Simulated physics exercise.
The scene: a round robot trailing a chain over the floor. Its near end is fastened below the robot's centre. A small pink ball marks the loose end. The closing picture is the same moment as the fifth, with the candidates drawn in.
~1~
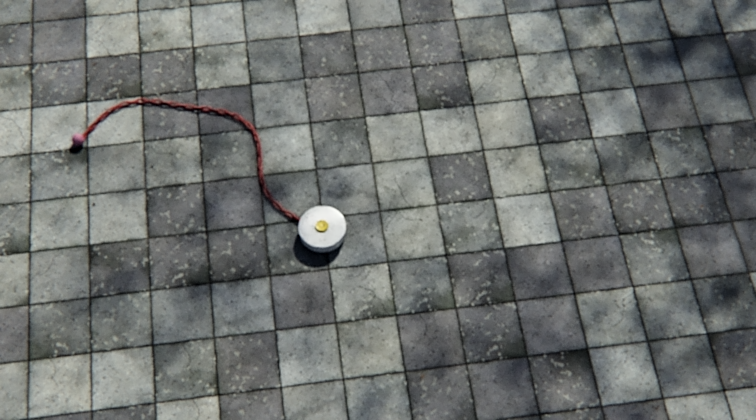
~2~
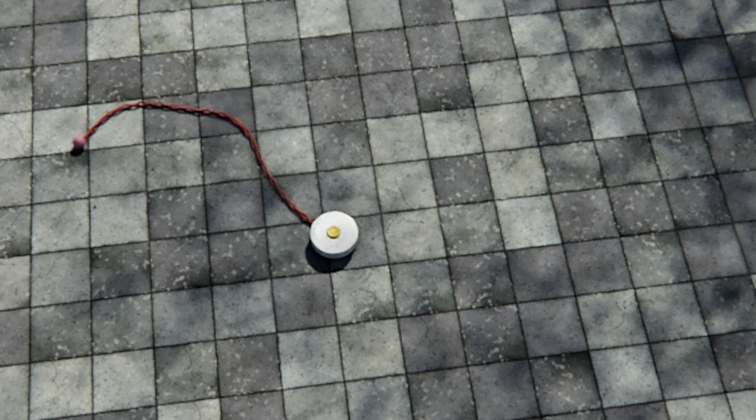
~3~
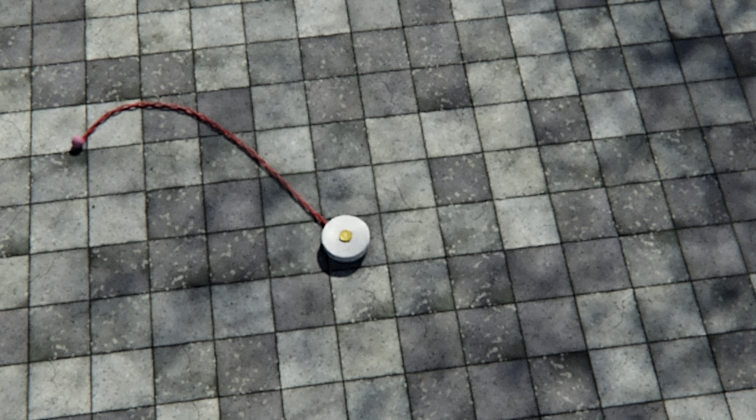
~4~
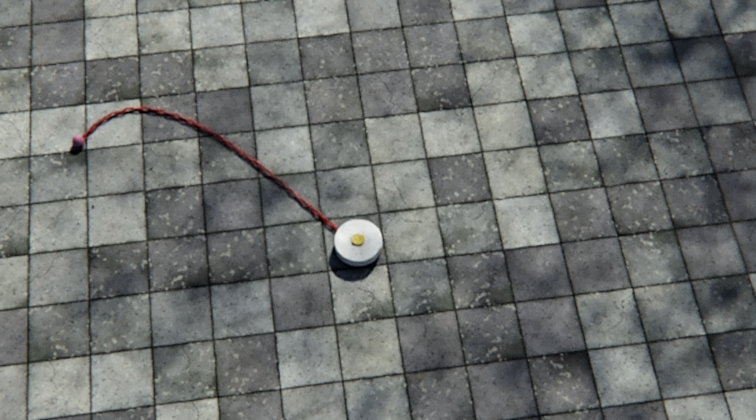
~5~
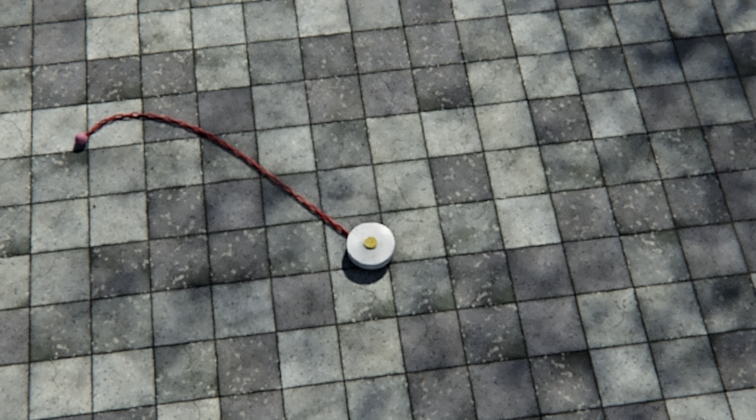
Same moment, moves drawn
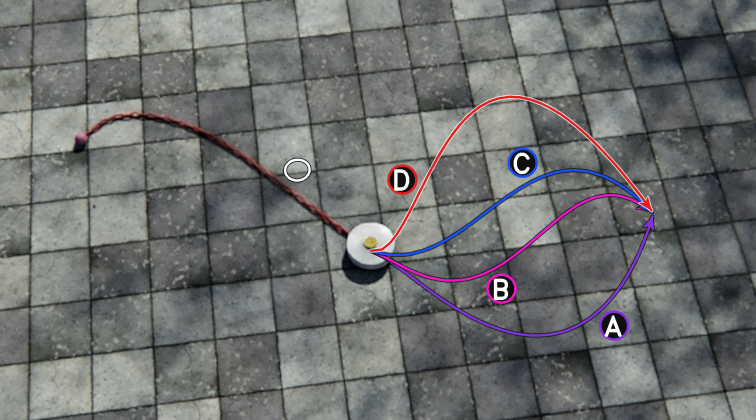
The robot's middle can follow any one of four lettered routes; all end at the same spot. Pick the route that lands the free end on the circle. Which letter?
Route C brings it to the ring.
On the marked copy, A from (371, 251) via (537, 336) to (653, 216); B from (371, 251) via (519, 252) to (650, 211); C from (371, 251) via (510, 195) to (652, 212); D from (371, 251) via (489, 102) to (651, 210); the ring at (297, 170).
Taking C. A third of the way, robot (480, 213), middle of the chain (298, 190), free end (140, 131).
Two thirds of the way, robot (581, 166), middle of the chain (398, 178), free end (224, 158).
When it is over, robot (655, 209), middle of the chain (472, 179), free end (296, 167); the free end is on the ring.
As for the rest, A leaves the free end at (304, 212); B leaves the free end at (291, 186); D leaves the free end at (312, 128).
